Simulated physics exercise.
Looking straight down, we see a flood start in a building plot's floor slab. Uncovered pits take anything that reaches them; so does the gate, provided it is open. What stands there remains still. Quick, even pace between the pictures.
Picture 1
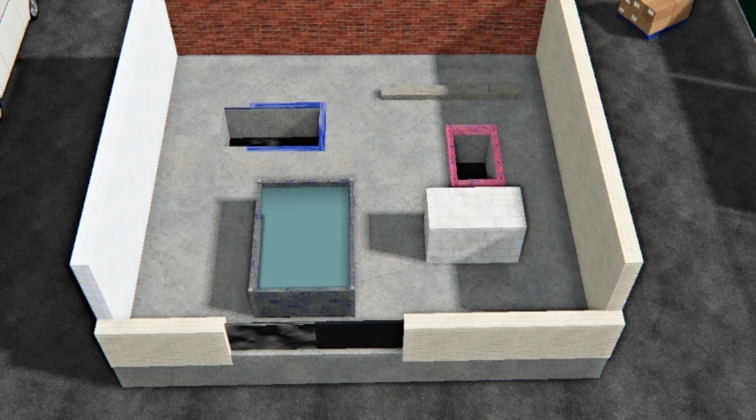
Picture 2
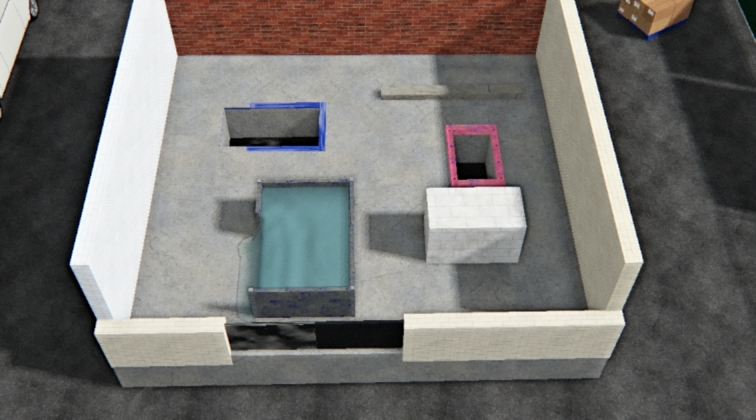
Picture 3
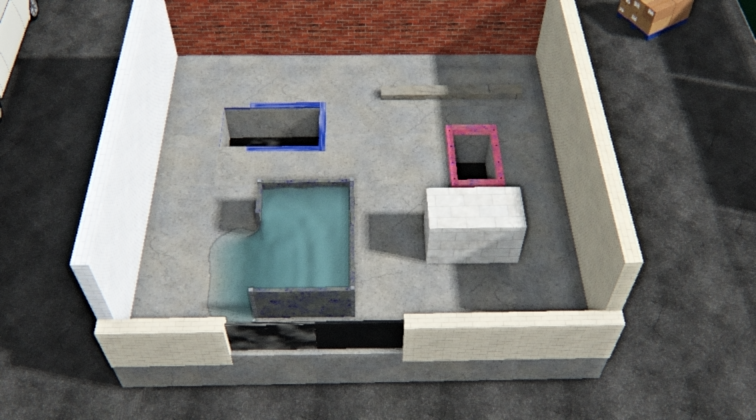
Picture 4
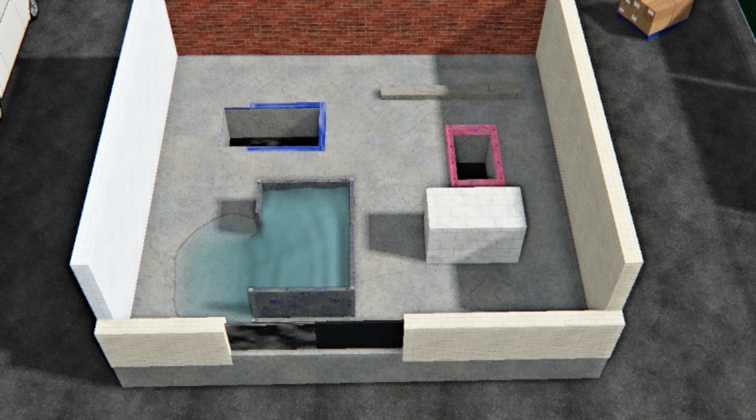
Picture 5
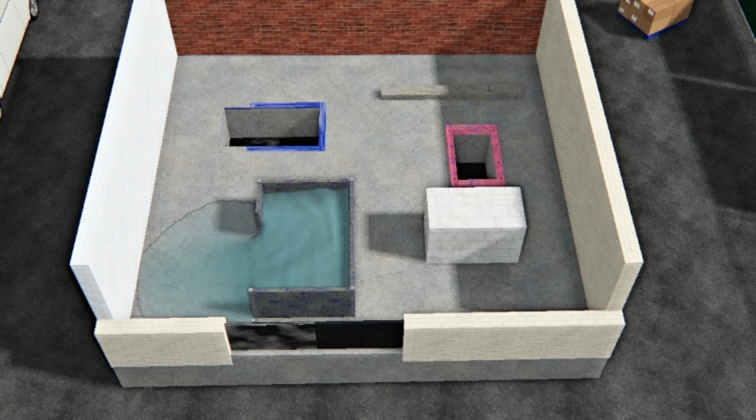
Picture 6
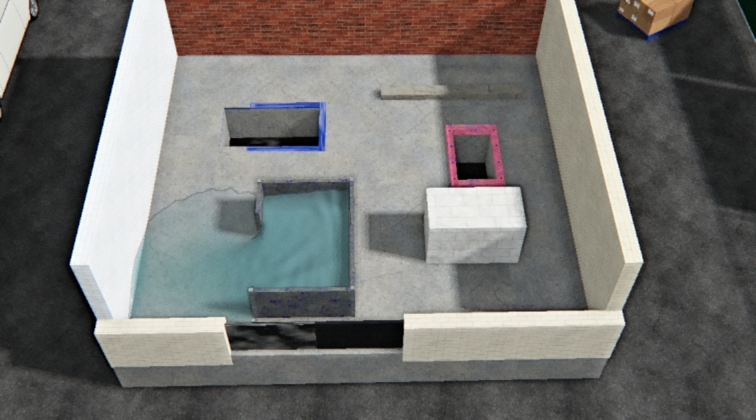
Teal water pouring from the left side of a grey tank and spreading leftward across a walled concrete floor to the white wall.
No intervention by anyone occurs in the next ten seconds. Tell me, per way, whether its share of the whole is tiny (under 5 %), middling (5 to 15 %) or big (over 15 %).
Result: The gate stays lower than five per cent, the blue pit goes higher than fifteen per cent, the pink pit stays lower than five per cent.
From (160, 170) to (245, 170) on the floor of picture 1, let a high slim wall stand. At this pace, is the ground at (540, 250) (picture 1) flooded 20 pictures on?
Waterless.
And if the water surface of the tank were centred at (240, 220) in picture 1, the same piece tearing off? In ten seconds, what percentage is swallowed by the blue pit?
Share in the blue pit - 20 in a hundred.
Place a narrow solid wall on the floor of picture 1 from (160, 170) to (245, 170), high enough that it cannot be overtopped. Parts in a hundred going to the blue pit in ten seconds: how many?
Result, blue pit: Some 6 percent of the total.
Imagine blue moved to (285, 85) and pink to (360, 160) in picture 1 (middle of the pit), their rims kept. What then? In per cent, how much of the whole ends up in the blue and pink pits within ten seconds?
Blue 40%, pink 0%.
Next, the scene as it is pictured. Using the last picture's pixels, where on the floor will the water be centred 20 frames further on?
At roughly (233, 243).
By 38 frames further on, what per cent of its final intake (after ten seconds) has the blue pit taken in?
Roughly 65 percent.
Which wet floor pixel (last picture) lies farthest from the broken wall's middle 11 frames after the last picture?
About (173, 86).
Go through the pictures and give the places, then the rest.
The first picture shows the tank at (304, 236) is whole and still.
In the second picture, water pours out at (259, 267) and has run to (251, 239).
In the third picture, the front is at a hidden place, out from the gap at (260, 269).
In the fourth picture, the front is at (192, 239), out from the gap at (260, 270).
In the fifth picture, the front is at (146, 258), out from the gap at (260, 270).
In the sixth picture, the front is at a hidden place, out from the gap at (260, 270).
A moment on, water covers 15 % of the floor; the gate 0 %, the blue pit 0 %, the pink pit 0 %.
Next, water covers 20 % of the floor; the gate 0 %, the blue pit 0 %, the pink pit 0 %.
Then, water covers 40 % of the floor; the gate 0 %, the blue pit 7 %, the pink pit 0 %.
Later, water covers 60 % of the floor; the gate 0 %, the blue pit 21 %, the pink pit 0 %.
In the end, water covers 80 % of the floor; the gate 0 %, the blue pit 33 %, the pink pit 0 %.
